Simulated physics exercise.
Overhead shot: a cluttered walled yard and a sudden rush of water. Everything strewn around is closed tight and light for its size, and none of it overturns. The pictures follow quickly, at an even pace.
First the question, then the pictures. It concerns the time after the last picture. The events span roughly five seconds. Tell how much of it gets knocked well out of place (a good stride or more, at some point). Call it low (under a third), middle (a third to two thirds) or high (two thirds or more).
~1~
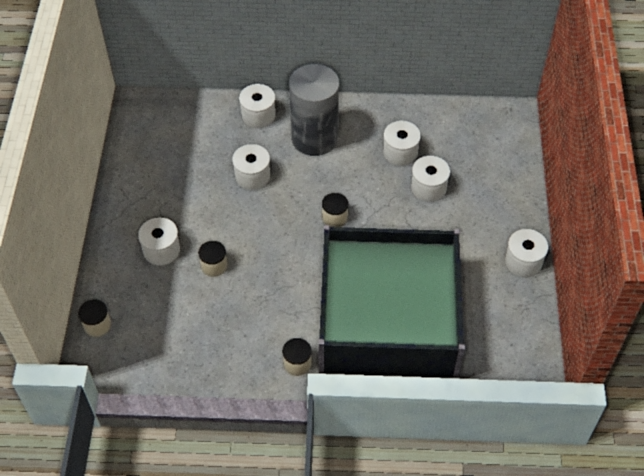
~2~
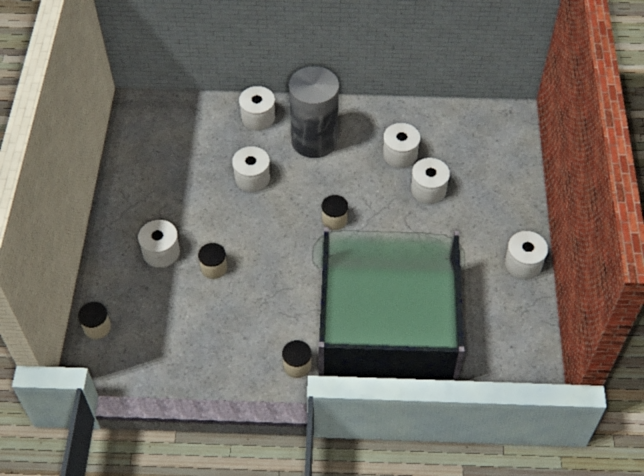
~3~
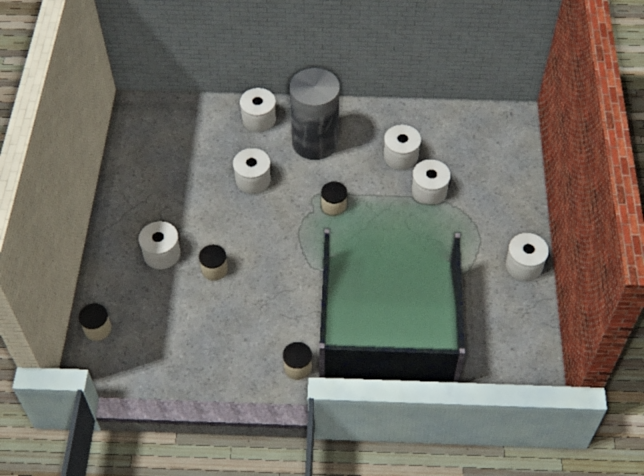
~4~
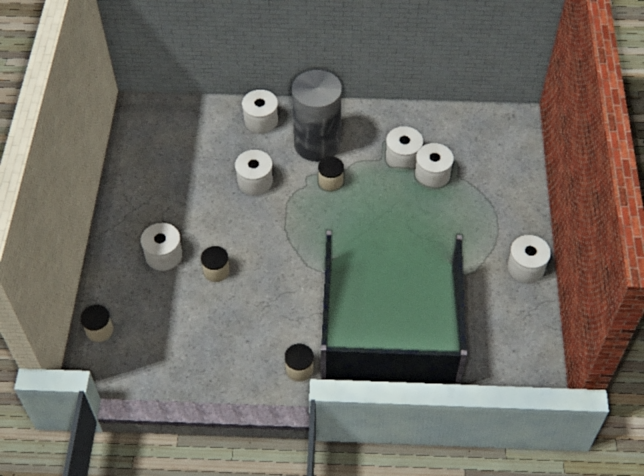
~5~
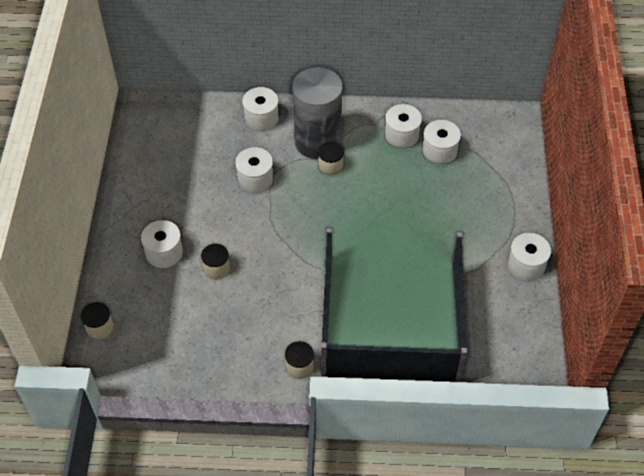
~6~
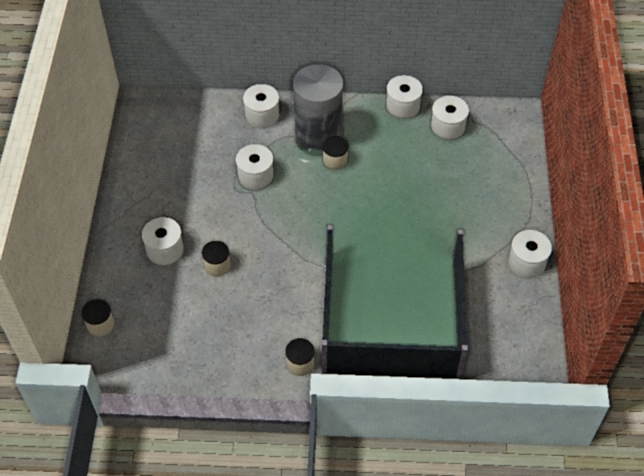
High.
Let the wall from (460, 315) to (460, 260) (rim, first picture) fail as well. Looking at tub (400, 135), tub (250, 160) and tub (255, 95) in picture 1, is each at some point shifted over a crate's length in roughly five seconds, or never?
Outcome by item - displaced that far / short of that distance / displaced that far.
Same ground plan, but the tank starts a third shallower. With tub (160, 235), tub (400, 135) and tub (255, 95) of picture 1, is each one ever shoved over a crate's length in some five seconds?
First: Falls short; second: Goes past it; third: Goes past it.
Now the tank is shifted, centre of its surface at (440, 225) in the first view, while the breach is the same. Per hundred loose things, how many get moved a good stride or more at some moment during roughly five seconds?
That comes out at some 90 %.
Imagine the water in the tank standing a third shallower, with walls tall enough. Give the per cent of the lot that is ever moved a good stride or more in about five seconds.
I'd say close to 60 per cent of the things.
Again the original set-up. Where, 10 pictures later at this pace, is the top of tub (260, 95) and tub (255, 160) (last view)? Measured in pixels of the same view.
Estimated positions: (193, 81) and (132, 127), approximately.
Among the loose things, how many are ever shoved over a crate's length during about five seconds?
That adds up to 8.
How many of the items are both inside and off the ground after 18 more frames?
Tally: 5.
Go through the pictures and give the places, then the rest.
A tub at (431, 171), on the bottom; a pail at (335, 203), on the bottom; 0 of 10 have shifted, in the first frame.
A tub at (431, 173) rests on the ground; a pail at (335, 205), on the bottom; 0 of 10 have shifted, in the second frame.
A tub at (432, 174) rests on the ground; a pail at (334, 192), on the bottom, close to its start; 1 of 10 have shifted, in the third frame.
A tub at (435, 158), on the bottom, close to its start; a pail at (331, 167) rests on the ground, a stride from its start; 2 of 10 have shifted, in the fourth frame.
A tub at (442, 134), on the bottom, a stride from its start; a pail at (331, 152), on the bottom, a stride from its start; 3 of 10 have shifted, in the fifth frame.
A tub at (451, 109) rests on the ground, a stride from its start; a pail at (336, 146), afloat, a stride from its start; 3 of 10 have shifted, in the sixth frame.
A moment on, 3 of 10 are well off their spots; 3 afloat.
Next, 5 of 10 are well off their spots; 4 afloat.
Later, 6 of 10 are well off their spots; 5 afloat.
In the end, 8 of 10 are well off their spots, and 8 have been at some point; 6 afloat.
